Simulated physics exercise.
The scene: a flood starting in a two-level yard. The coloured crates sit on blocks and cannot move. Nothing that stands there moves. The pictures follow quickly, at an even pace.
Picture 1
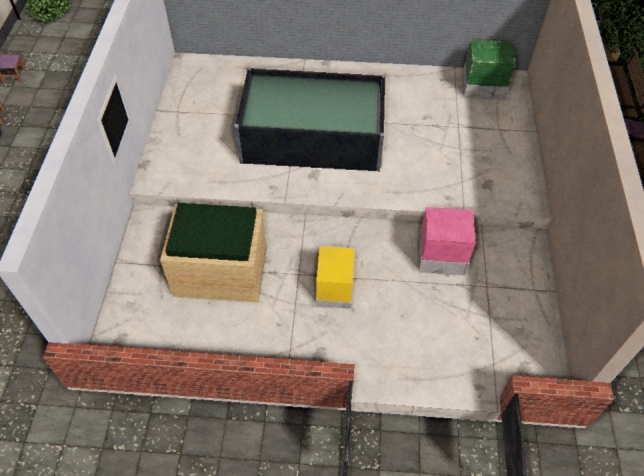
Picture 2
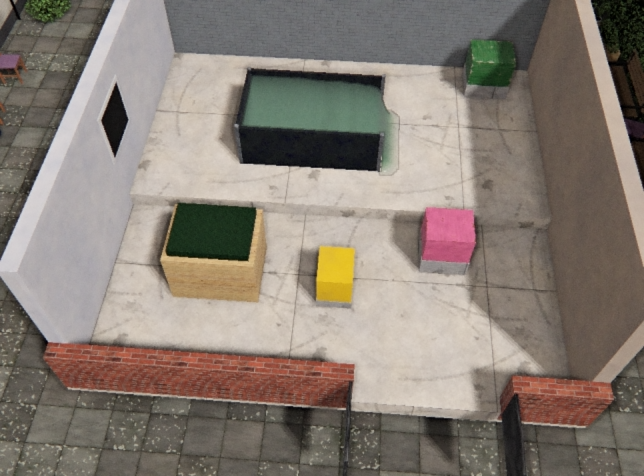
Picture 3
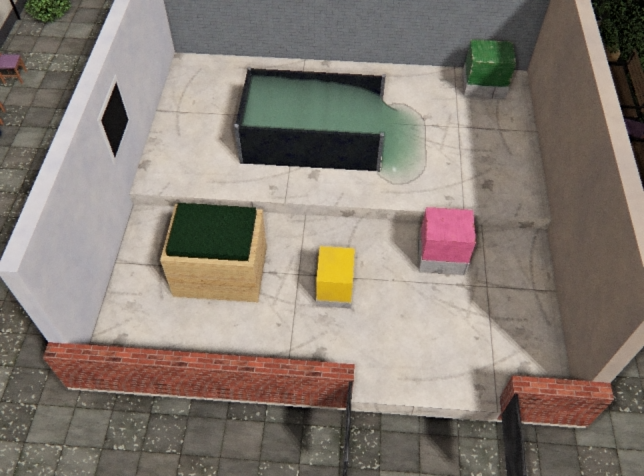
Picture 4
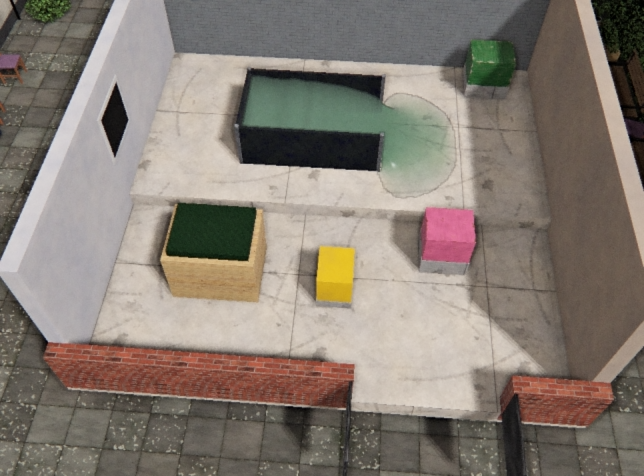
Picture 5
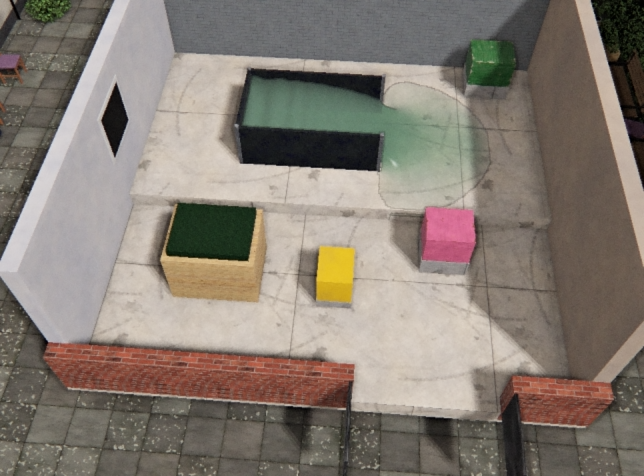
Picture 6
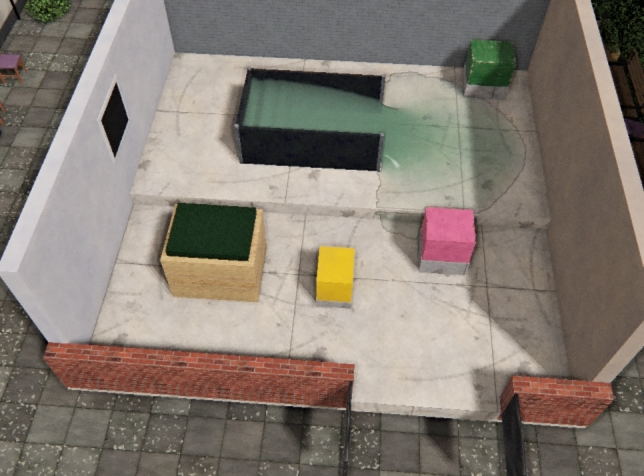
In this clip, greenish water pours out of the right side of a dark tank on the upper level of a walled yard, spreading rightward across the pale floor in a widening sheet while the coloured blocks stay still.
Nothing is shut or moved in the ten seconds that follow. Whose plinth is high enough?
The pink crate escapes dry; the yellow crate escapes dry; the green crate is wetted.
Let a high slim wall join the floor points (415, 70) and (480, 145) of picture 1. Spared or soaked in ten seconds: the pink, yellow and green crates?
Pink escapes it, yellow stays dry, green stays dry.
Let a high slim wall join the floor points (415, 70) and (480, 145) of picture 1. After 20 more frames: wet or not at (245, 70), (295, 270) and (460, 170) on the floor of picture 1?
In that order: Under water, not flooded, covered.
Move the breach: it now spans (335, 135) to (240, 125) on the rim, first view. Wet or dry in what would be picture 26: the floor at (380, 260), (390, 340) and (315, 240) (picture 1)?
In that order: Under water, wet, awash.
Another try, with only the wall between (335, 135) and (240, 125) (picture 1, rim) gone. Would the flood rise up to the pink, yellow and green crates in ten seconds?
Then: The pink one escapes it, the yellow one is soaked, the green one is safe.
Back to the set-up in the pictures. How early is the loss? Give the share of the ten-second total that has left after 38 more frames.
About 55 per cent.
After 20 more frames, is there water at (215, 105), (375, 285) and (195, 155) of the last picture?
In that order: No water, clear, clear.
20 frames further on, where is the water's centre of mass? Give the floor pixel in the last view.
Around (447, 166).
A moment on, water covers 25 % of the floor; the pink crate water round its plinth, the yellow crate not reached, the green crate water round its plinth.
Next, water covers 30 % of the floor; the pink crate water round its plinth, the yellow crate not reached, the green crate water round its plinth.
Then, water covers 45 % of the floor; the pink crate water round its plinth, the yellow crate not reached, the green crate water round its plinth.
Later, water covers 70 % of the floor; the pink crate water round its plinth, the yellow crate water round its plinth, the green crate water round its plinth.
In the end, water covers 95 % of the floor; the pink crate stayed above the water, the yellow crate stayed above the water, the green crate was topped.
